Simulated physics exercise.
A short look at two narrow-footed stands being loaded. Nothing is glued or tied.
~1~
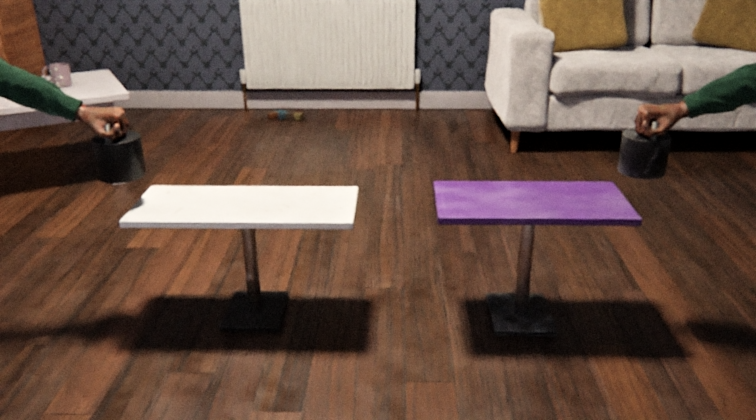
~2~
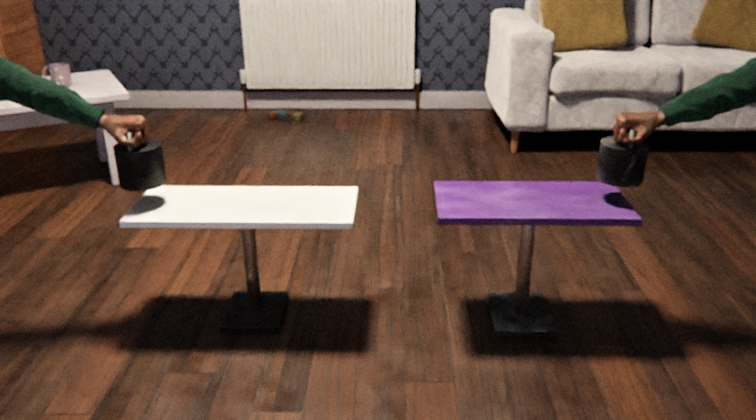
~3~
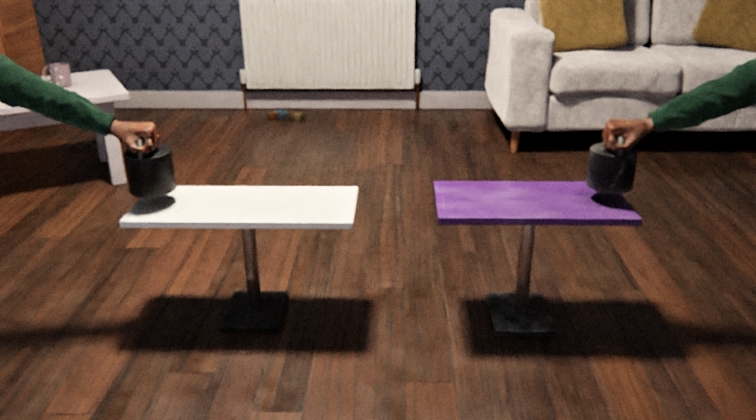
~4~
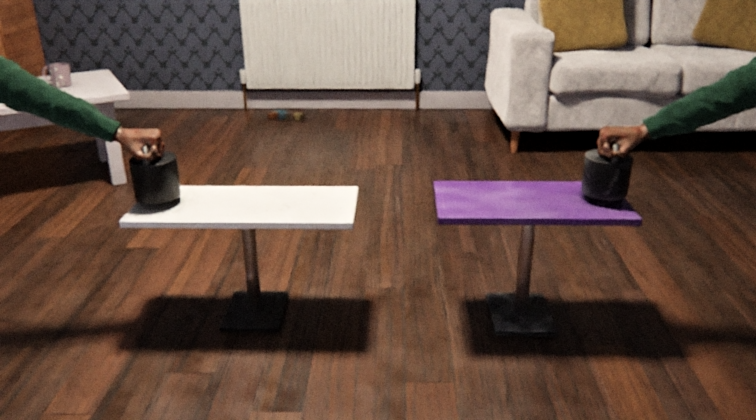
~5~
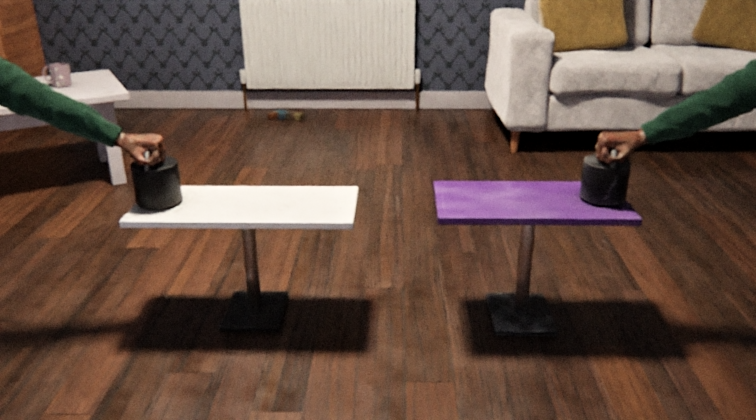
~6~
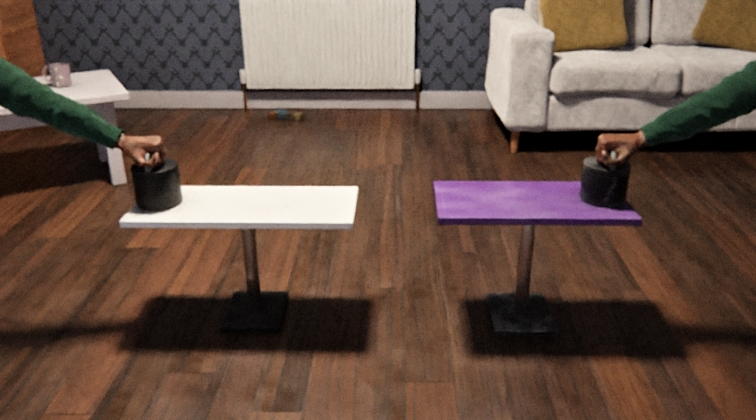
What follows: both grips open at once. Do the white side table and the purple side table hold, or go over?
Here the white side table tips up and the purple side table tips up.
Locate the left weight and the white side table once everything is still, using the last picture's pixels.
The left weight around (5, 295); the white side table around (114, 233).
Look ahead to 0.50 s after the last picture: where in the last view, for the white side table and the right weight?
About (169, 212), and the other about (661, 209).
Then, 0.50 s after the last picture, white side table tipped 37° from how it was near (169, 212); purple side table tipped 24° from how it was near (587, 201).
At rest, the white side table goes over, near (114, 233); the purple side table goes over, near (672, 245).
